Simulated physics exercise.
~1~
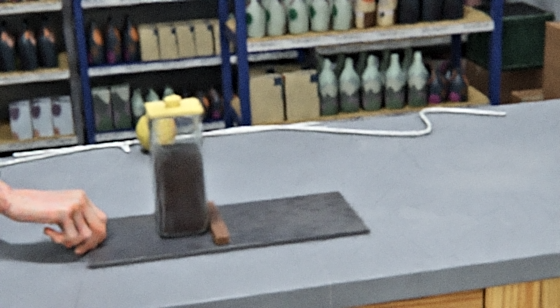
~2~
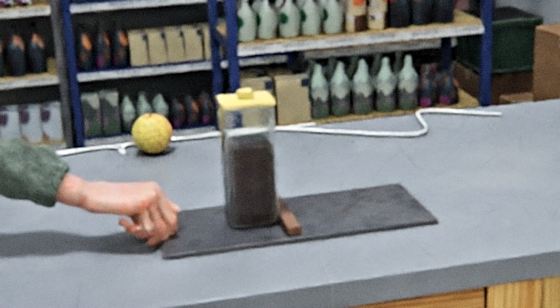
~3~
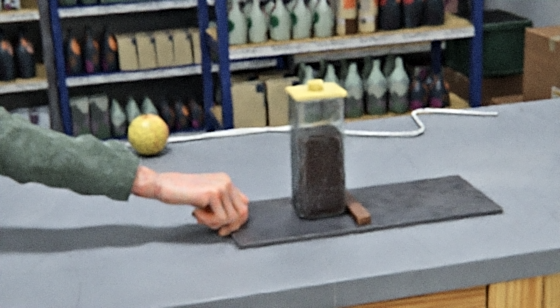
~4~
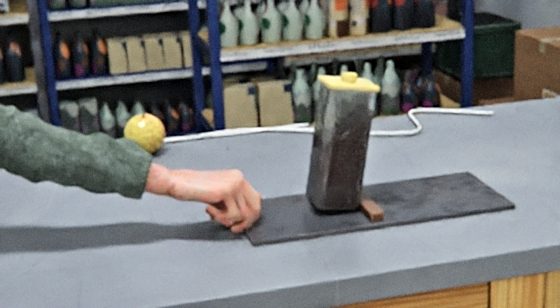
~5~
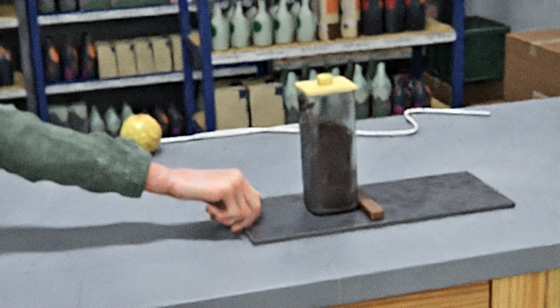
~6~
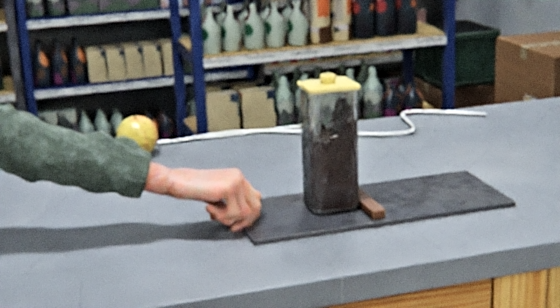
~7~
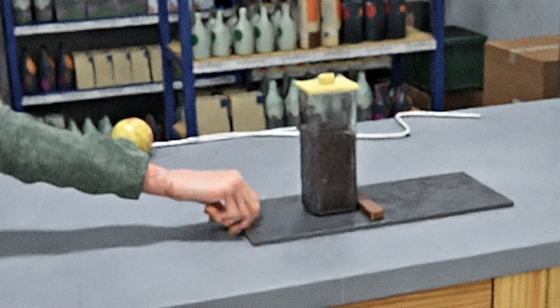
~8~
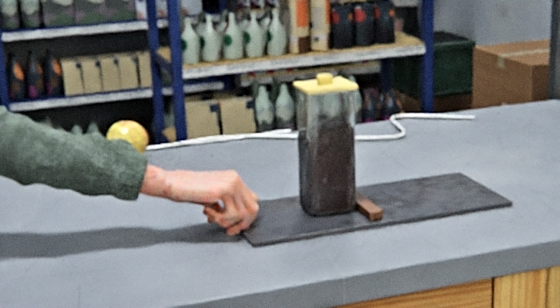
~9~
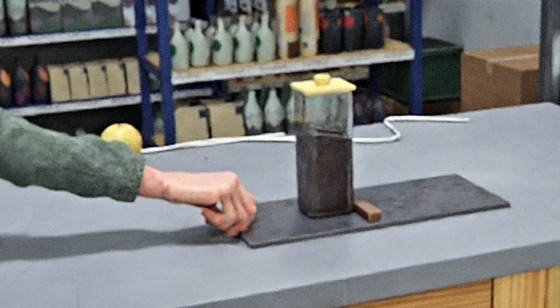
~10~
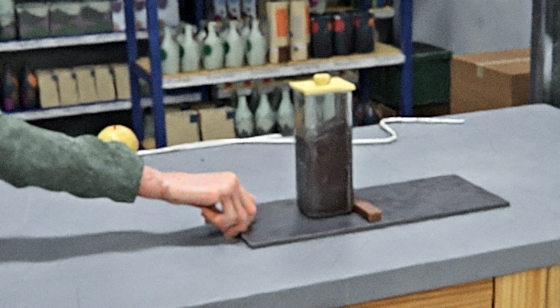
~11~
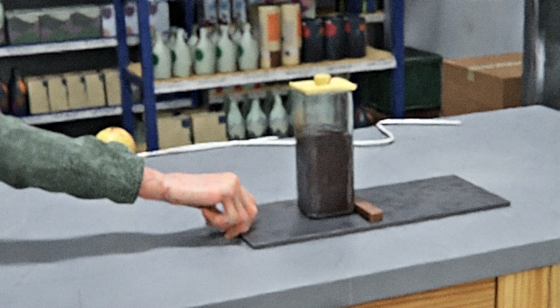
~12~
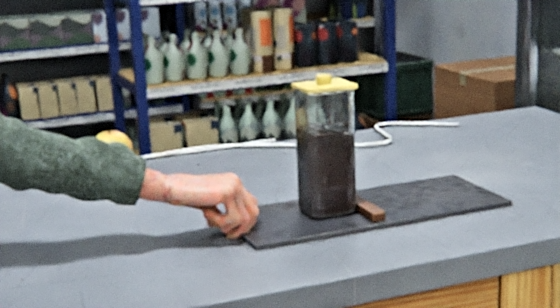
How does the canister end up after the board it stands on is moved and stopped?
The canister stays up. It leans briefly as the board stops, then settles back upright on the board beside the small wooden strip.
